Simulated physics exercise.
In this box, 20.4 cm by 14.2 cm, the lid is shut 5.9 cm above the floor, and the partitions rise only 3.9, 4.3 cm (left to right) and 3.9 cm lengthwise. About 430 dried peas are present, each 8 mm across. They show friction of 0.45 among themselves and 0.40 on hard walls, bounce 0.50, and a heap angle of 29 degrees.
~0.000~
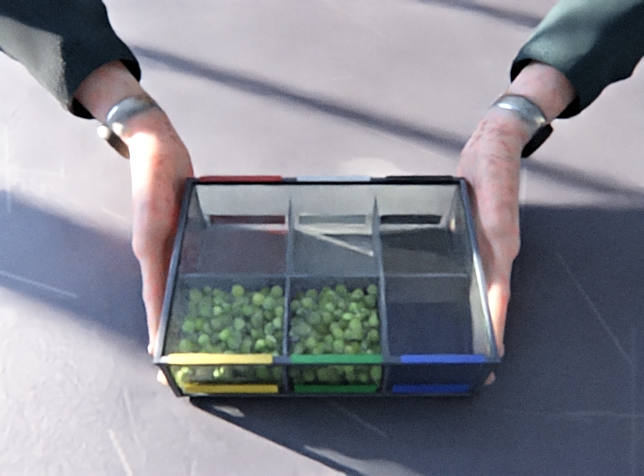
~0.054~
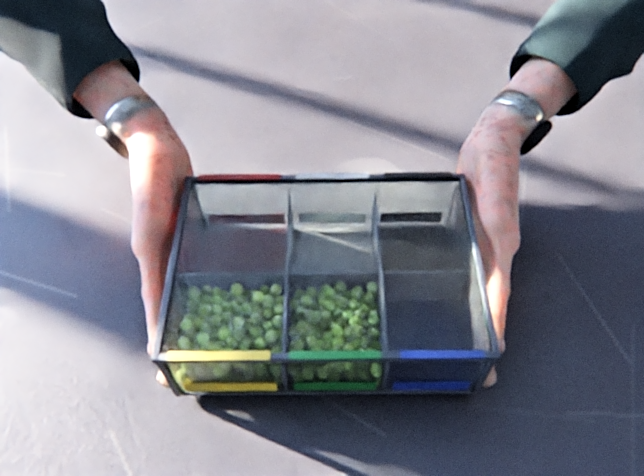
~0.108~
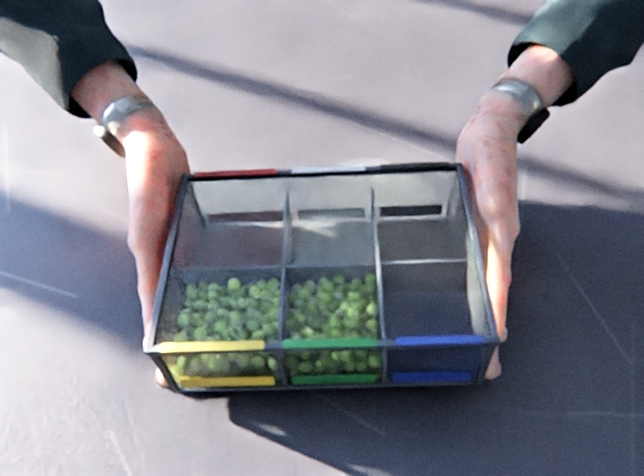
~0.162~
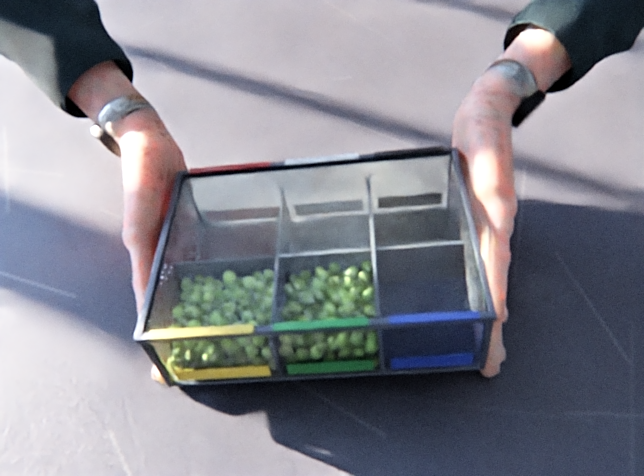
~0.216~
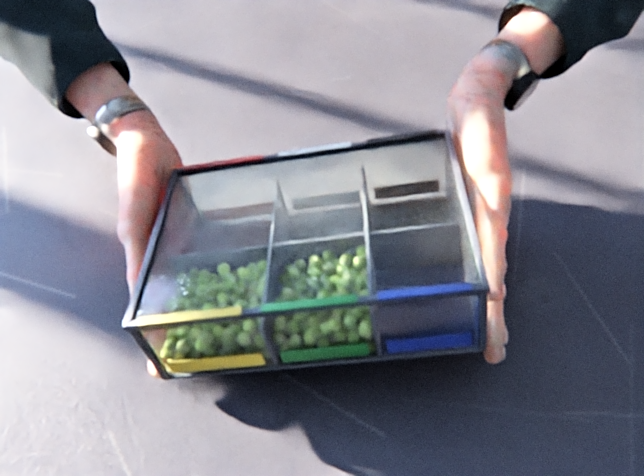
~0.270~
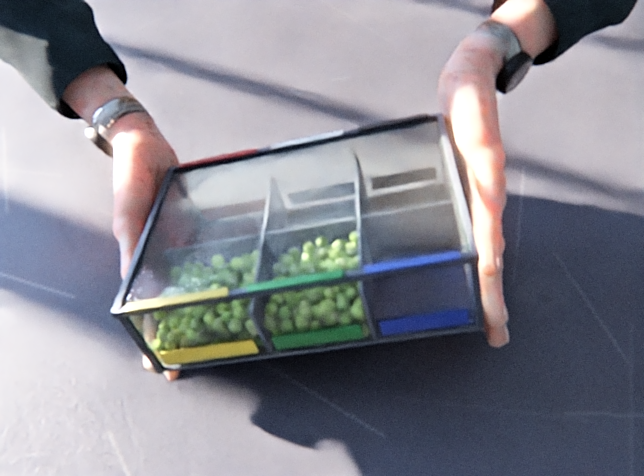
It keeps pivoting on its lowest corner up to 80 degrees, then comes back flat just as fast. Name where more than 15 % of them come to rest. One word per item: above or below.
In order - red compartment: Above; blue compartment: Below; green compartment: Above; yellow compartment: Above; white compartment: Below; black compartment: Below.
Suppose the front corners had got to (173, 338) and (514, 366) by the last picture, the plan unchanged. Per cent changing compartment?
It comes to around 25 per cent in that case.
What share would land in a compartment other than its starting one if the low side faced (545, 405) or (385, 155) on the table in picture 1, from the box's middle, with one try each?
Near 25 and 40 per cent, in that order.
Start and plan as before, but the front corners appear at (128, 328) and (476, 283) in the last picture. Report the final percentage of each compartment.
Result - red: 25 %; blue: 0 %; green: 30 %; yellow: 50 %; white: 0 %; black: 0 %.
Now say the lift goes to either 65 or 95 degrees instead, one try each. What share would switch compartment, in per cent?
Close to 10 in a hundred first, and 45 in a hundred second.
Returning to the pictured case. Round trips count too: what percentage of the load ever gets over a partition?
The share comes out near 30 per cent.
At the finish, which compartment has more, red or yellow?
The larger amount is in the yellow one.
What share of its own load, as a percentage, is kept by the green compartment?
Around 60 percent stays put.
Then, at 1.04 s, tilt 79 degrees; red 10 %, green 35 %, yellow 55 %.
Then, at 1.56 s, tilt 34 degrees; red 30 %, green 25 %, yellow 45 %.
Then, at 2.14 s, tilt 0 degrees; red 30 %, green 25 %, yellow 45 %.
At rest (2.6 s), red 30 %, blue 0 %, green 25 %, yellow 45 %, white 0 %, black 0 %.
